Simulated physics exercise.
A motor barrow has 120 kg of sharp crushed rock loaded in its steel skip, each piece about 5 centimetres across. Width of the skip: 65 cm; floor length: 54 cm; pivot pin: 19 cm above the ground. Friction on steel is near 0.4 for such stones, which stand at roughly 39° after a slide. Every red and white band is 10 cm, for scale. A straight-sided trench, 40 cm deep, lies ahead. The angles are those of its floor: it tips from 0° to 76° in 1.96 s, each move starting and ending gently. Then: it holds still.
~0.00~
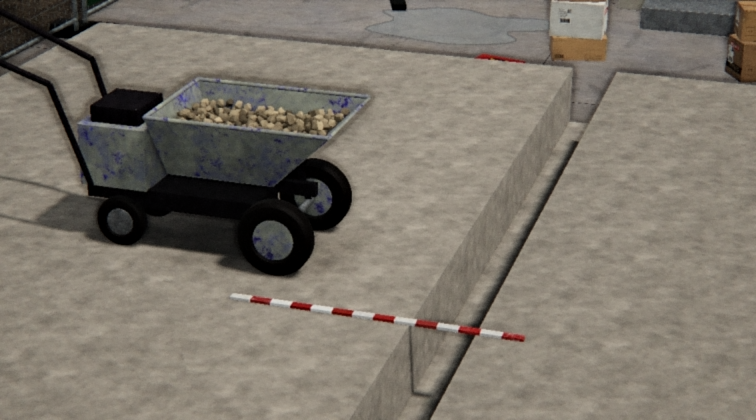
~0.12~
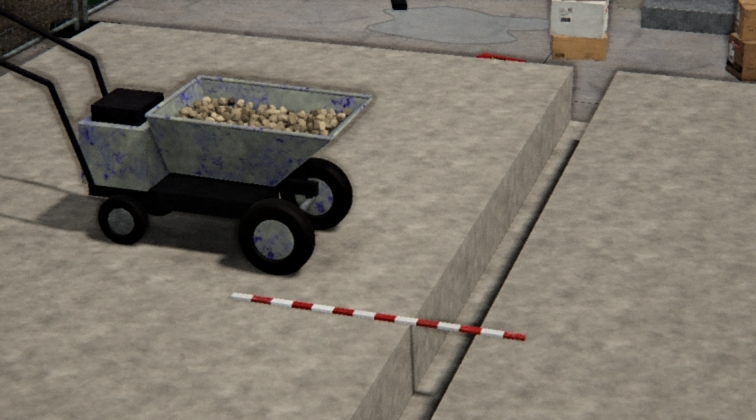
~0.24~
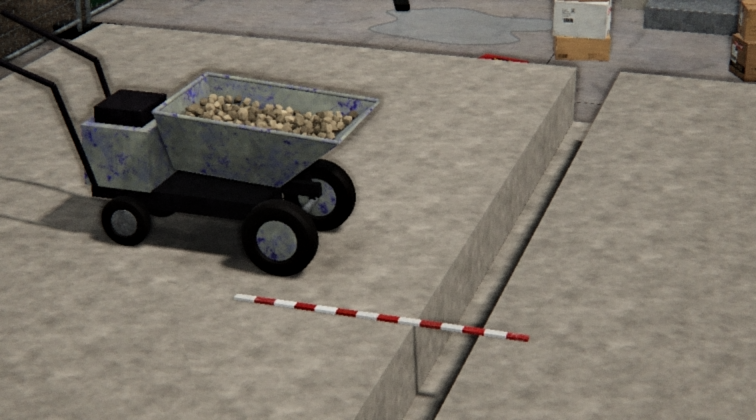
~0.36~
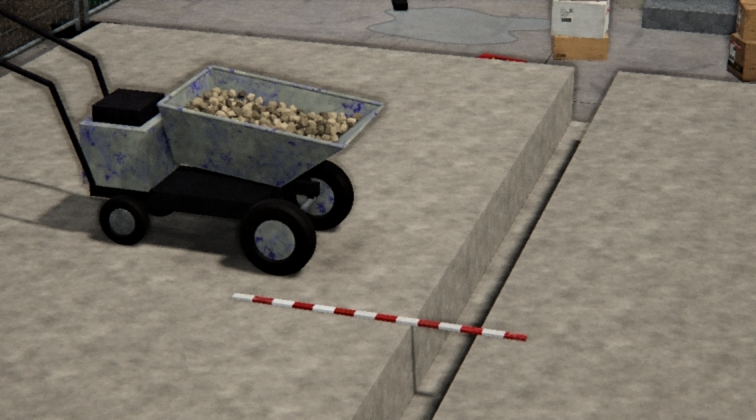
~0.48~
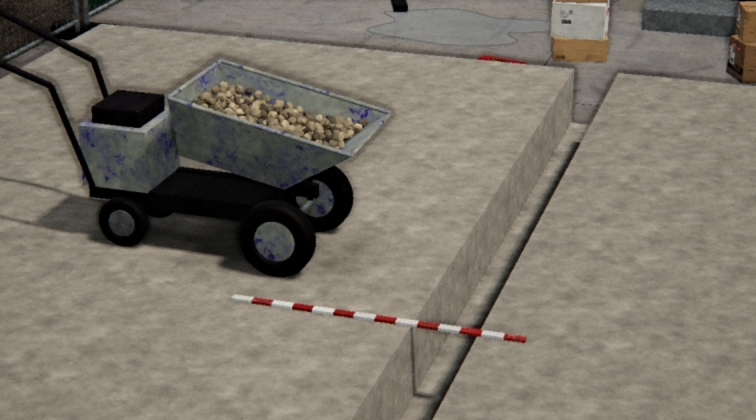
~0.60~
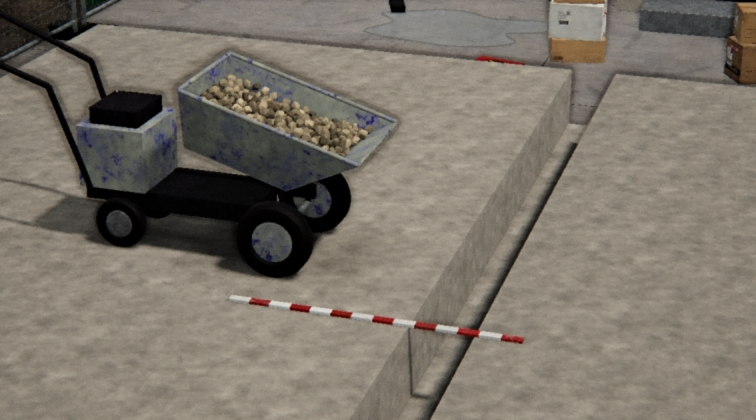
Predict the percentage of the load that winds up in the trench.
My prediction is about 47 per cent.
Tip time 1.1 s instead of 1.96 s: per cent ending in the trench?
Something close to 50 per cent.
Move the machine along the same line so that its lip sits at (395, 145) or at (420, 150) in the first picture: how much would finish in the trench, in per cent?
Roughly 75 in a hundred, then 0 in a hundred.
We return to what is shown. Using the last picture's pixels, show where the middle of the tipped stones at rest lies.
Around (468, 337).
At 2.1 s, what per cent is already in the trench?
Some 35 per cent of the load by that point.
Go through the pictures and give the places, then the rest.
The skip is at 0°, its lip at (328, 139); the top of the load is at (279, 117), in the first frame.
Lip at (331, 139), floor tilted 1°, highest stones at (267, 115); the stones move at 0.1 m/s on average, in the second frame.
Lip at (338, 143), floor tilted 3°, highest stones at (242, 113); the stones move at 0.2 m/s on average, in the third frame.
The skip is at 7°, its lip at (343, 147); the top of the load is at (216, 101); the stones move at 0.3 m/s on average, in the fourth frame.
The skip is at 11°, its lip at (351, 156); the top of the load is at (221, 94); the stones move at 0.4 m/s on average, in the fifth frame.
Lip at (358, 166), floor tilted 17°, highest stones at (227, 87); the stones move at 0.4 m/s on average, in the sixth frame.
After 1.5 s the floor is at 64°; 99 % in the skip, 1 % short of the trench; the foremost stones are at (420, 247).
After 2.1 s the floor is at 76°; 54 % in the skip, 13 % short of the trench, 33 % in the trench; the foremost stones are at (504, 318).
After 2.4 s the floor is at 76°; 43 % in the skip, 12 % short of the trench, 45 % in the trench; the foremost stones are at (499, 334).
After 4.4 s the floor is at 76°; 41 % in the skip, 12 % short of the trench, 47 % in the trench; the foremost stones are at (497, 340).
